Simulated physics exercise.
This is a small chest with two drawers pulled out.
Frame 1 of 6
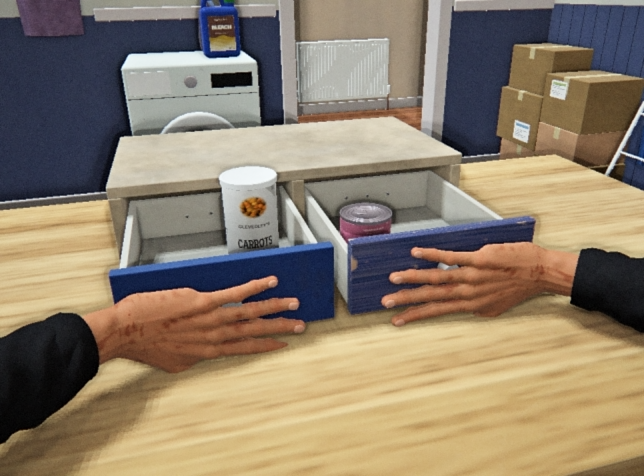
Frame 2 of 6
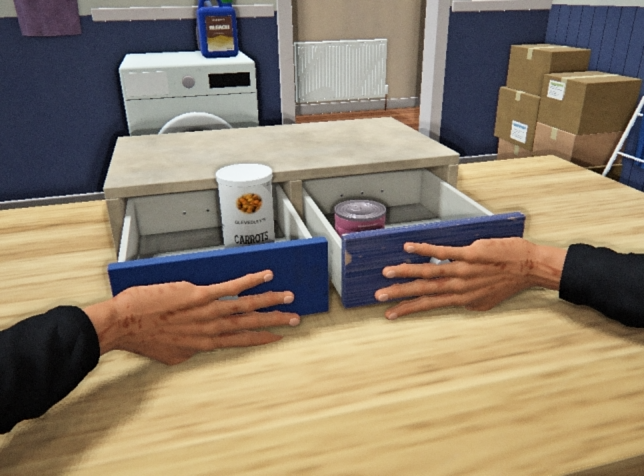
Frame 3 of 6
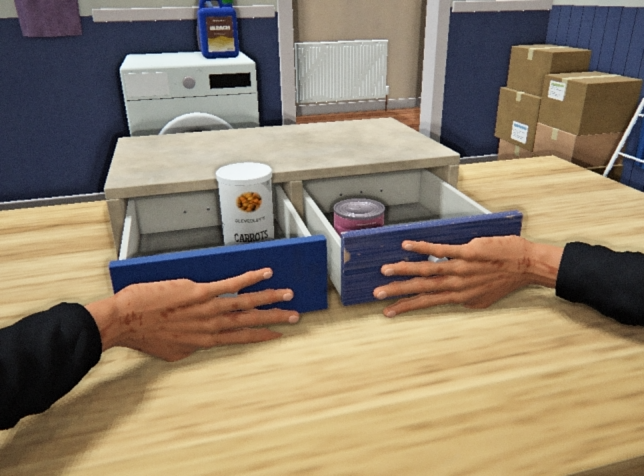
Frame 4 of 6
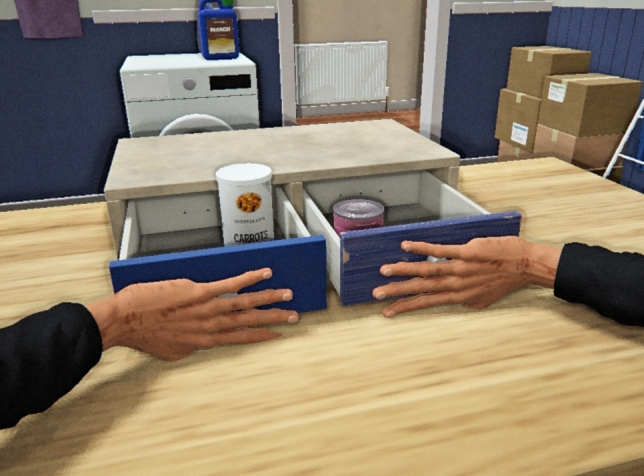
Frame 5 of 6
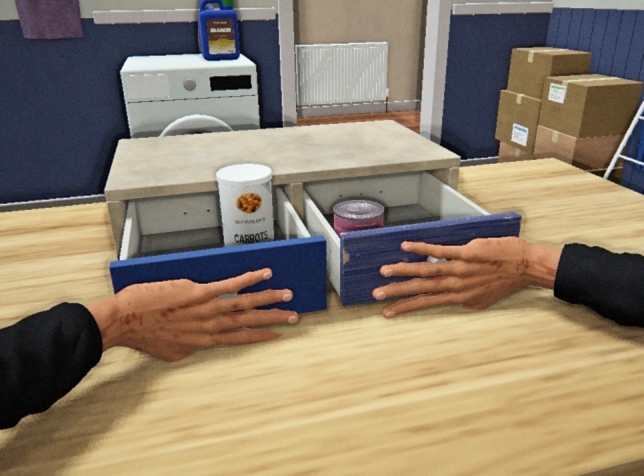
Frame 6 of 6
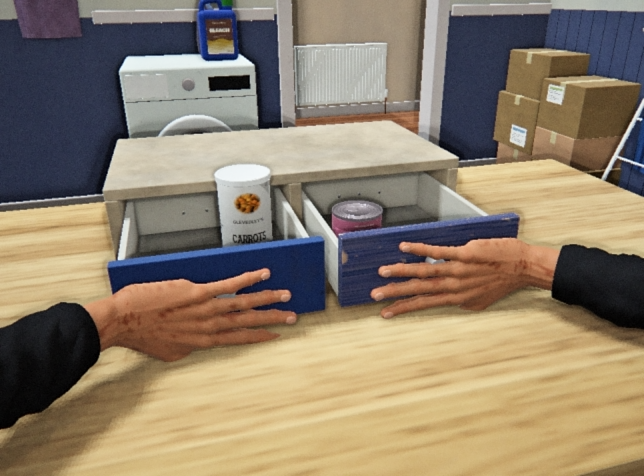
Two hands easing a small chest's open drawers very slightly inward, then staying nearly still, with a white pot and pink pot inside.
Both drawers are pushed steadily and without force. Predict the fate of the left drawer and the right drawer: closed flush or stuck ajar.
Prediction - the left drawer ends ajar, the right drawer ends flush.
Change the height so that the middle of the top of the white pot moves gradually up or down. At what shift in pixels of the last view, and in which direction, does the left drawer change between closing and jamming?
Shift: About 28 px, direction down.
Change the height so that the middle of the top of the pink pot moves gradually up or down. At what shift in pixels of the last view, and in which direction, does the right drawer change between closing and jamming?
20 pixels up.
Then, 0.34 s on from there, left drawer starting in; right drawer starting in.
Then, 0.52 s on from there, left drawer about half in; right drawer about half in.
Then, 0.70 s on from there, left drawer stopped, still ajar; right drawer nearly in.
In the end, the left drawer jams; the right drawer closes.
